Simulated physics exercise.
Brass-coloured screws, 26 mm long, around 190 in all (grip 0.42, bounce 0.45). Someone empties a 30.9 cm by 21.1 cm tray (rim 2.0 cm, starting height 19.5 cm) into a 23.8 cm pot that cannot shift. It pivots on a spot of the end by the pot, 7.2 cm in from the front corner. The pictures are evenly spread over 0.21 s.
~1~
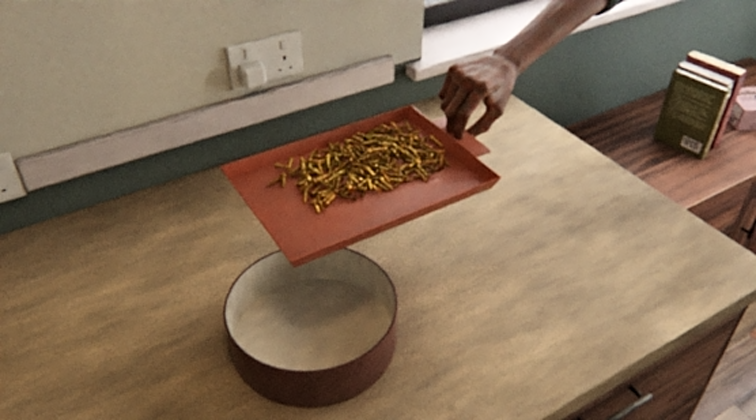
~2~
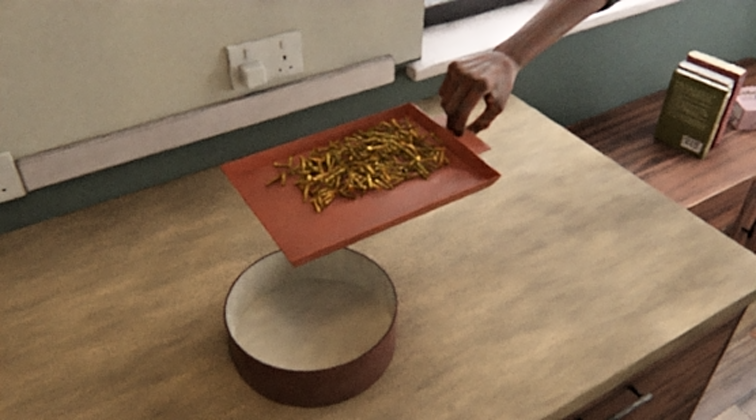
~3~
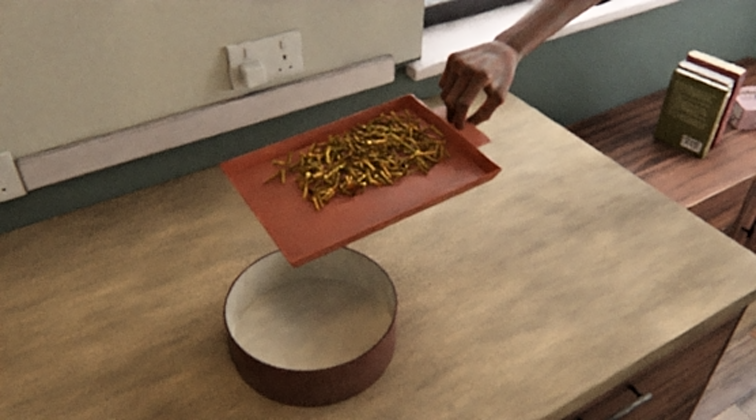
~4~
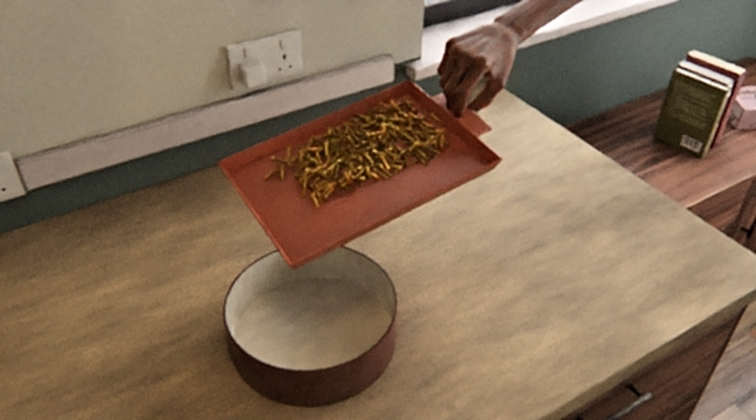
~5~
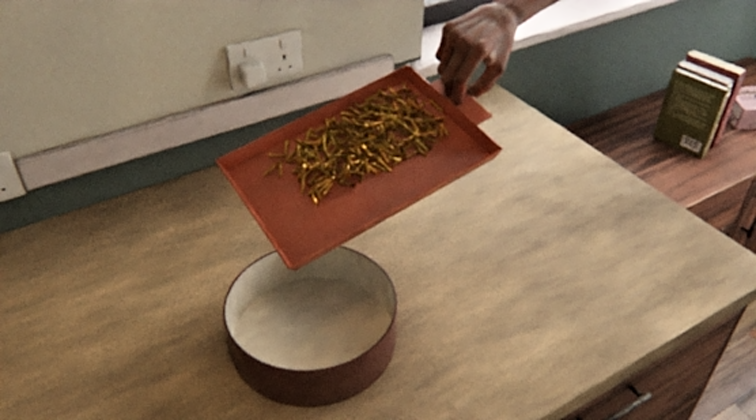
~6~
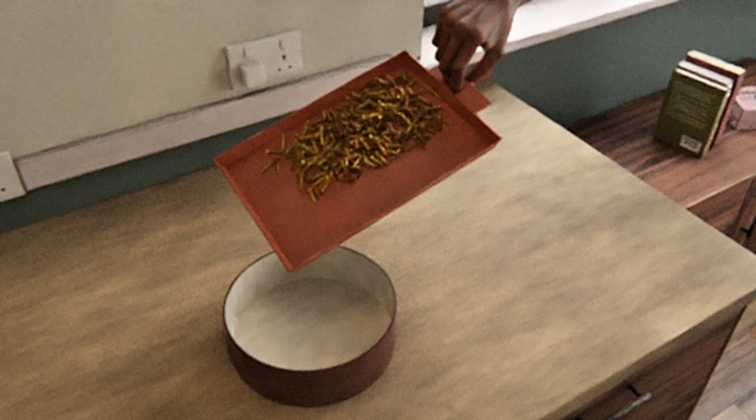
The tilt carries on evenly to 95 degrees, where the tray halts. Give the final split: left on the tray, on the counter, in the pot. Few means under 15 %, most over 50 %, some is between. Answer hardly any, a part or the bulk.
Left on the tray: Hardly any; on the counter: The bulk; in the pot: A part.
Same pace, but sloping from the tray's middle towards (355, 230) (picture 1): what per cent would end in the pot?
About 80 per cent.
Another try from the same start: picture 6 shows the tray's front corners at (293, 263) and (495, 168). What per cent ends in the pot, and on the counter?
Pot 95, counter 5.
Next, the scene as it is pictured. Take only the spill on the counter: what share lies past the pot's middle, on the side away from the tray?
Some 100 per cent.
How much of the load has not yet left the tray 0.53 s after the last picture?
Roughly 20 per cent.
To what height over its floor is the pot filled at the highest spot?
About 2.0 cm.
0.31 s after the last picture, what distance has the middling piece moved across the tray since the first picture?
Roughly 9 cm.
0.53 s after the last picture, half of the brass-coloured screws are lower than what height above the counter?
Roughly 14 cm.
Then, 0.31 s after the last picture, tilt 55 degrees; the tray holds 100 %, the pot 0 %.
Then, 0.53 s after the last picture, tilt 82 degrees; the tray holds 20 %, the pot 10 %.
Then, 0.85 s after the last picture, tilt 95 degrees; the tray holds 0 %, the pot 40 %.
In the end, tray 0 %, counter 60 %, pot 40 %.
